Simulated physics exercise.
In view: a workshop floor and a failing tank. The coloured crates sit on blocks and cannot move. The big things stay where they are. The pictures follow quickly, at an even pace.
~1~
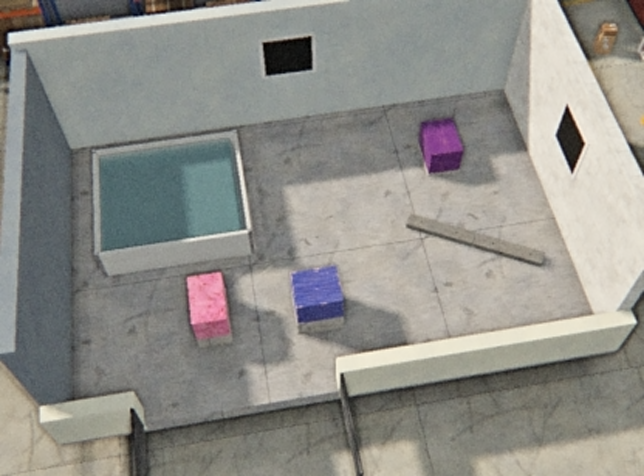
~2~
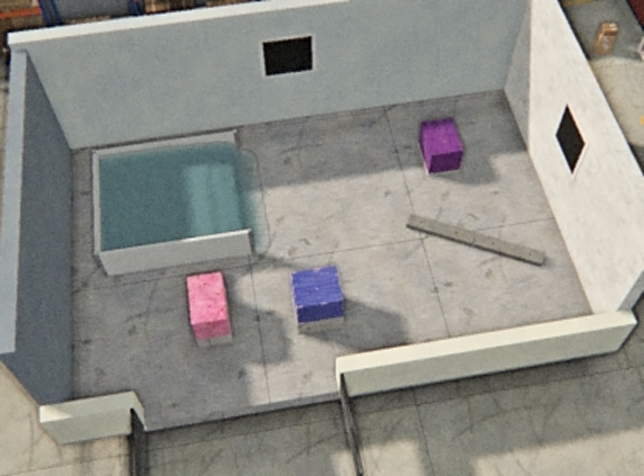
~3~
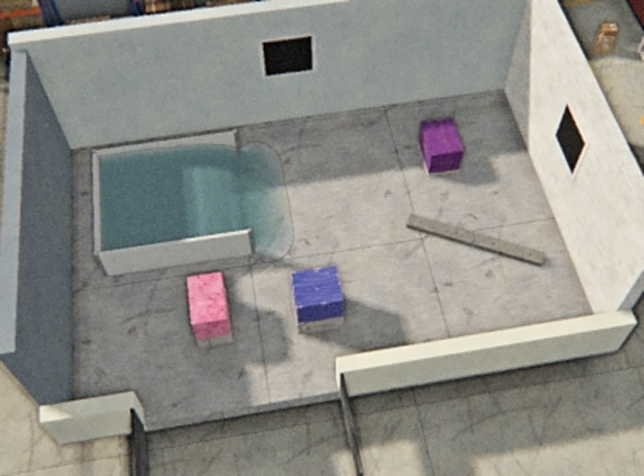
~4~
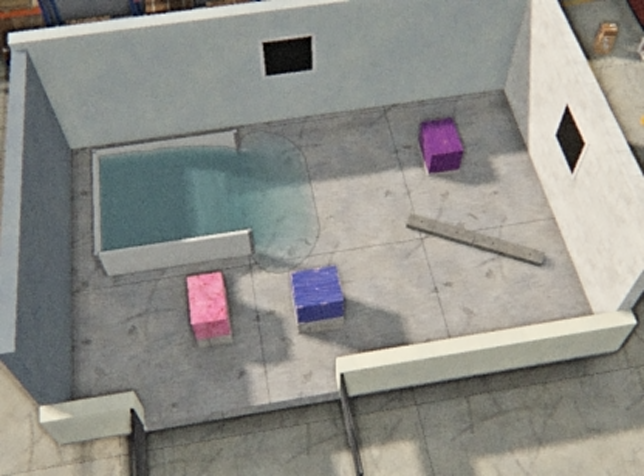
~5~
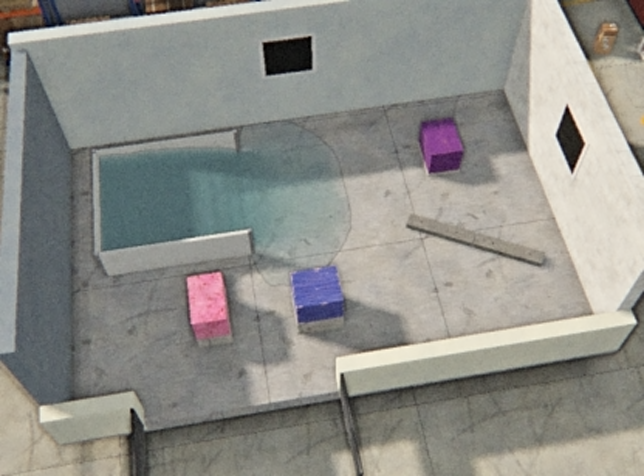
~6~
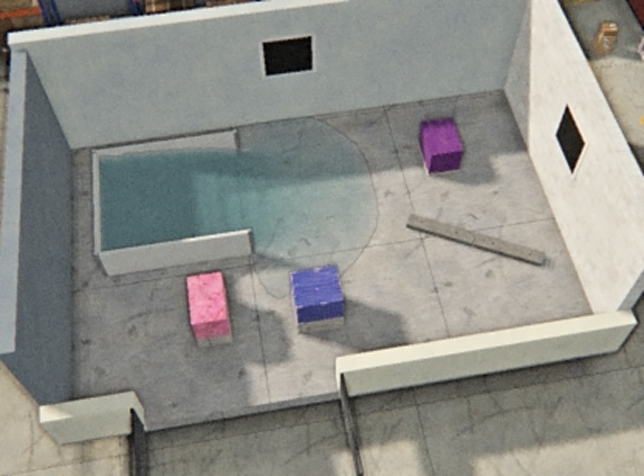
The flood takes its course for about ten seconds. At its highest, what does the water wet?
In the end: The purple crate gets wet; the blue crate stays dry; the pink crate stays dry.
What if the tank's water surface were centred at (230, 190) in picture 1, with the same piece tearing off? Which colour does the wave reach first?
That is the purple crate.
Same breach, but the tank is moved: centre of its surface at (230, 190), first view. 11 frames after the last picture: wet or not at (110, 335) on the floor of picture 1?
Answer: Dry.
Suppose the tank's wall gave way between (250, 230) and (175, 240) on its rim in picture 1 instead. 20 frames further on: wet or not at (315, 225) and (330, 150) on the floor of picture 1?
In turn: Dry, free of water.
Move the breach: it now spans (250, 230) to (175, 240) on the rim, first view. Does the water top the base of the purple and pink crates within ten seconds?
My reading: Purple is spared, pink is wetted.
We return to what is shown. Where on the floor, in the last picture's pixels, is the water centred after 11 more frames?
At about (291, 197).
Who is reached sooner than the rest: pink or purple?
It is the purple-painted one.
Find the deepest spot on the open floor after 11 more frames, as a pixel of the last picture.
Around (417, 168).
A moment on, water covers 35 % of the floor; the purple crate water round its plinth, the blue crate water round its plinth, the pink crate not reached.
Next, water covers 50 % of the floor; the purple crate water round its plinth, the blue crate water round its plinth, the pink crate not reached.
Then, water covers 60 % of the floor; the purple crate water round its plinth, the blue crate water round its plinth, the pink crate not reached.
Later, water covers 65 % of the floor; the purple crate water round its plinth, the blue crate water round its plinth, the pink crate water round its plinth.
In the end, water covers 90 % of the floor; the purple crate was topped, the blue crate stayed above the water, the pink crate stayed above the water.
